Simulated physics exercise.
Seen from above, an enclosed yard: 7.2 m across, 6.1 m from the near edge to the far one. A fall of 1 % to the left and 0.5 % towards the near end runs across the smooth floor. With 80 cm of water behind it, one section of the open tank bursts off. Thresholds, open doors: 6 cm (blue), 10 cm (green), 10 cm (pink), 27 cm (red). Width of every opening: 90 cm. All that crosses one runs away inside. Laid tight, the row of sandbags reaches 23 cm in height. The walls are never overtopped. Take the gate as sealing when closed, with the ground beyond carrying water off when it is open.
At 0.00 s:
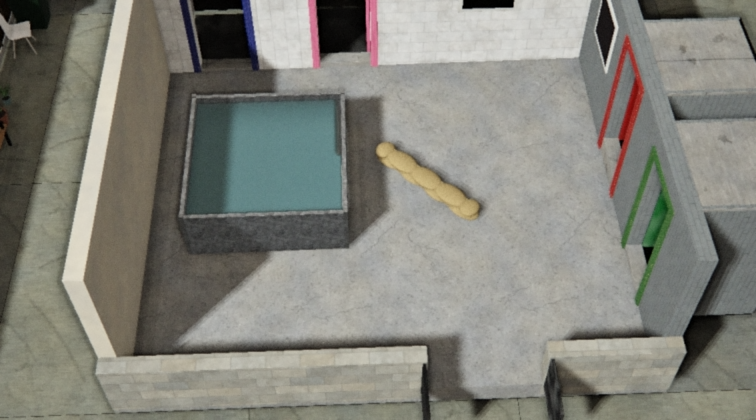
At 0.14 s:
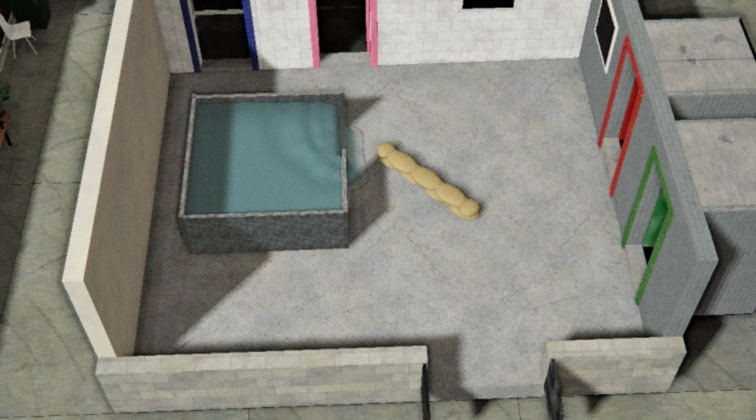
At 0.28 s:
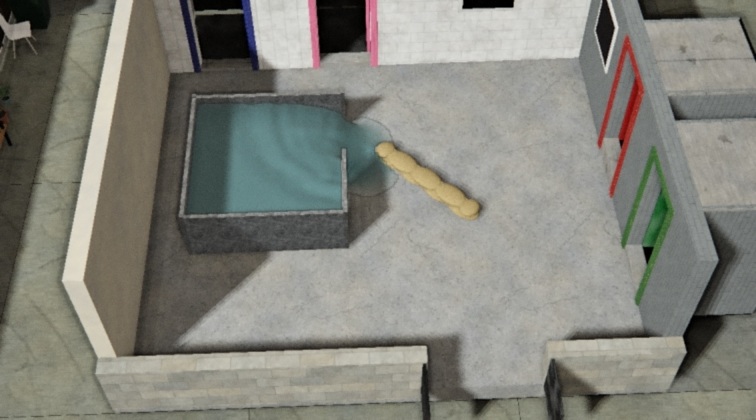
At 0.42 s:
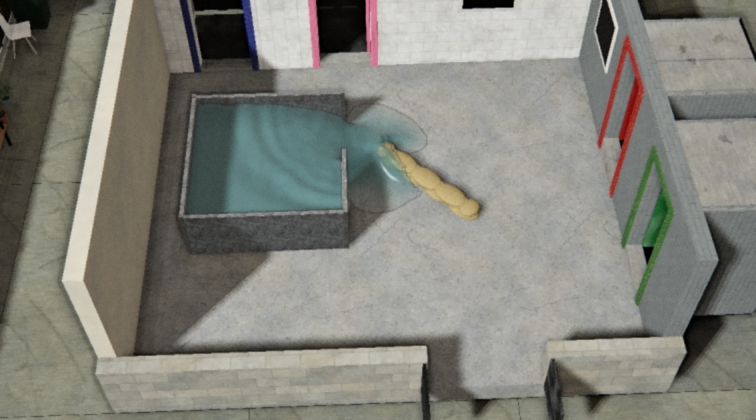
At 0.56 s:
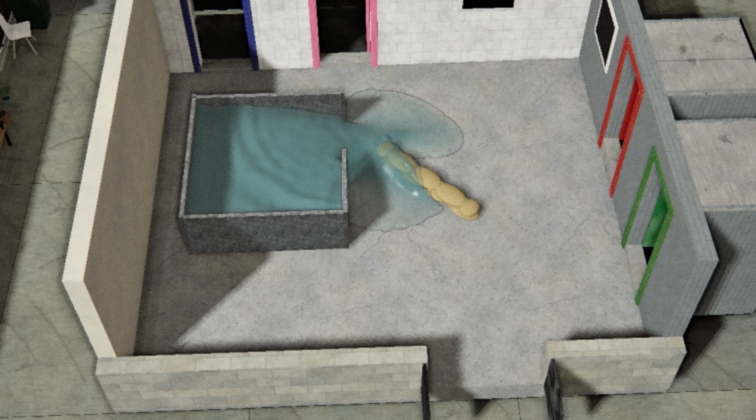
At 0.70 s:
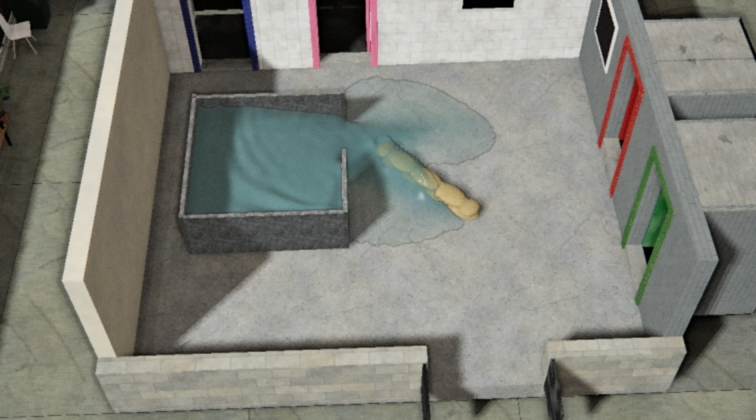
Water pouring through a gap in the right side of an open tank, spreading around and over sandbags in a walled yard.
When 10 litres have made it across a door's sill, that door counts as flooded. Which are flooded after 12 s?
One by one: At the blue door the inflow will remain within the limit. At the green door the inflow will break the limit. At the pink door the inflow will remain within the limit. At the red door the inflow will remain within the limit.
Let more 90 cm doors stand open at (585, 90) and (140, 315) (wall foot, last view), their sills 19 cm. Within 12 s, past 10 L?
Taking them in order, the first is too much and the second fine.
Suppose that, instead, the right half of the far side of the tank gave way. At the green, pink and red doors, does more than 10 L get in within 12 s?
In that case, green door: Less than that, pink door: More than that, red door: Less than that.
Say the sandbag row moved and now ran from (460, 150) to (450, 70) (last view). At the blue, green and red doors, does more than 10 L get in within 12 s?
Moved that way: Blue breaches it, green breaches it, red holds.
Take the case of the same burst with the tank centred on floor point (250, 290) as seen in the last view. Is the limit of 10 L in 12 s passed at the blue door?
After that, the blue door ends up outside the limit.
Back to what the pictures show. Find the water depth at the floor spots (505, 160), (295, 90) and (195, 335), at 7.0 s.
Roughly 6, 2 and 1 cm, in turn.
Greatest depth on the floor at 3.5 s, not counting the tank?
Max around 34 cm.
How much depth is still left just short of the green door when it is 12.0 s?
Some 8.0 centimetres of depth.
After 1.4 s water covers 35 % of the floor and is deepest (52 cm) near (370, 157); blue door not reached, green door not reached, pink door 2 cm at the sill, 0 L in, red door not reached.
After 2.2 s water covers 55 % of the floor and is deepest (46 cm) near (572, 71); blue door not reached, green door not reached, pink door 5 cm at the sill, 0 L in, red door 17 cm at the sill, 0 L in.
After 3.5 s water covers 65 % of the floor and is deepest (34 cm) near (370, 157); blue door not reached, green door 11 cm at the sill, 1 L in, pink door 4 cm at the sill, 0 L in, red door 18 cm at the sill, 0 L in.
After 7.0 s water covers 80 % of the floor and is deepest (20 cm) near (592, 320); blue door 1 cm at the sill, 0 L in, green door 6 cm at the sill, 20 L in, pink door 6 cm at the sill, 0 L in, red door 9 cm at the sill, 0 L in.
After 12.0 s water covers 95 % of the floor and is deepest (16 cm) near (131, 385); blue door 5 cm at the sill, 0 L in, green door 8 cm at the sill, 28 L in, pink door 5 cm at the sill, 0 L in, red door 5 cm at the sill, 0 L in.
